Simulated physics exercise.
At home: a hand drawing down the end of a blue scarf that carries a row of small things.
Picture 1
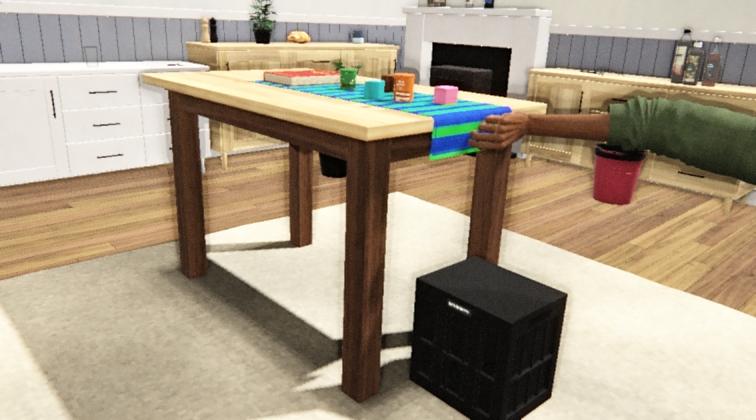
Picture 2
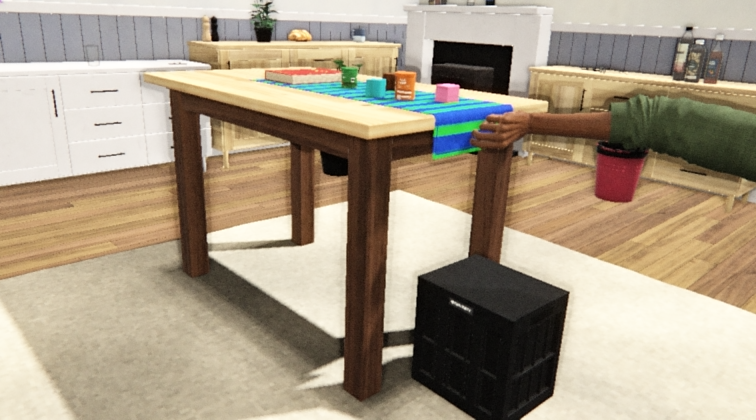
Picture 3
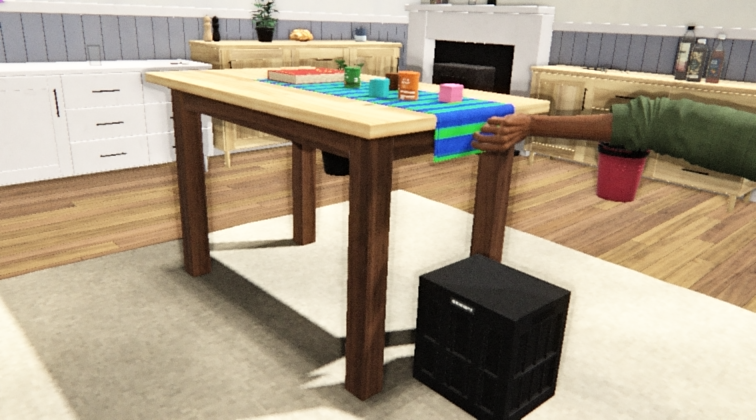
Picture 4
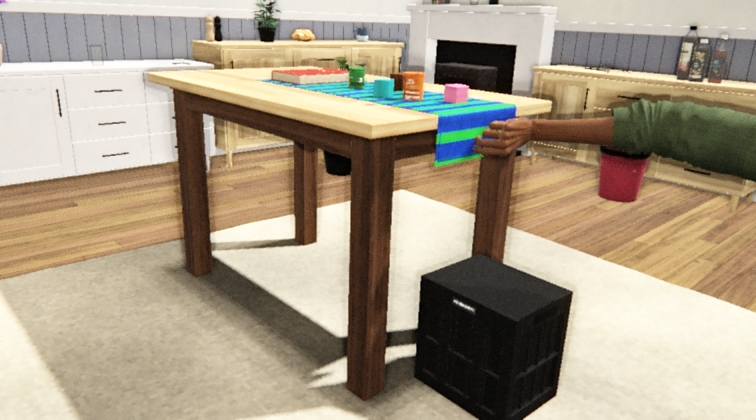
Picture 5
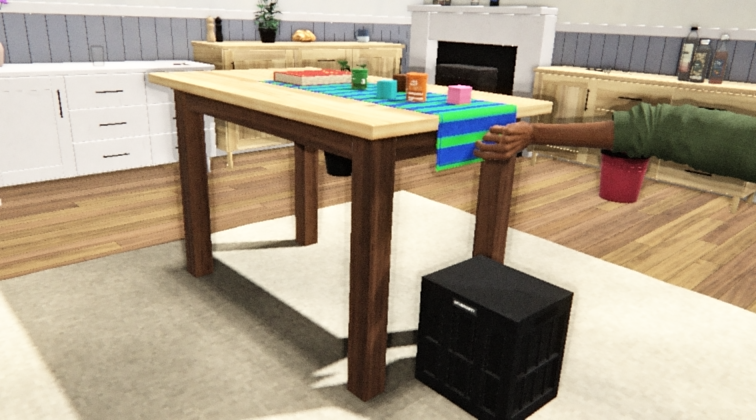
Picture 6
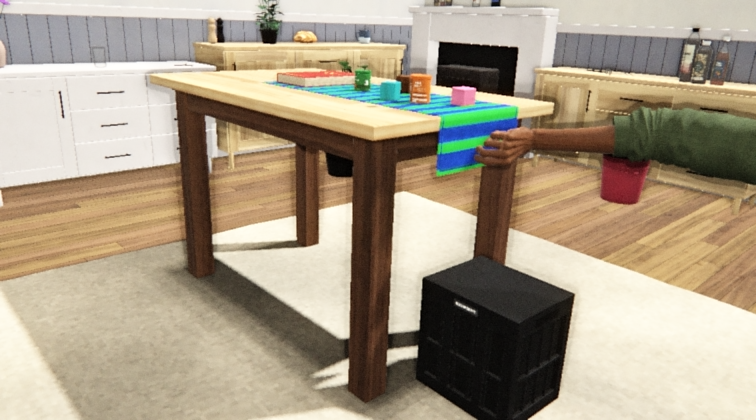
A hand at the right slowly drew down the end of a blue and green striped scarf draped over a wooden table, and the small colourful things on it shifted slightly toward the hanging end.
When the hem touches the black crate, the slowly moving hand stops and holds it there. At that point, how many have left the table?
The number that drops will be three.
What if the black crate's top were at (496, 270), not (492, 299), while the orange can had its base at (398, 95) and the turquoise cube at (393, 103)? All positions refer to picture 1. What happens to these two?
Orange can stays, turquoise cube is gone.
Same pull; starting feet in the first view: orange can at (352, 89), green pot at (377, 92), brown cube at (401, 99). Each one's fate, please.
Fate of the orange can: It stays; fate of the green pot: It stays; fate of the brown cube: It goes.
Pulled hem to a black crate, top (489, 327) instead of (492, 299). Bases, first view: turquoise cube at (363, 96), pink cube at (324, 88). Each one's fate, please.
Well, the turquoise cube is dislodged, and the pink cube is safe.
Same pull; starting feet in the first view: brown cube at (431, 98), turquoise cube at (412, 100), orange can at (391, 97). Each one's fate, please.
The brown cube comes down; the turquoise cube comes down; the orange can is carried off.
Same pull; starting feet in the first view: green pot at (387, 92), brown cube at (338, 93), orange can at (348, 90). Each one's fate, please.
The green pot ends up on top still, the brown cube ends up on top still, the orange can ends up on top still.
A little later, hem near (476, 195); all still up.
Next, hem near (473, 234); pink cube and orange can gone.
Later still, hem on the crate; pink cube, orange can and turquoise cube gone.
When it is over, hem on the crate; pink cube, orange can and turquoise cube gone. The count of fallen things is three.
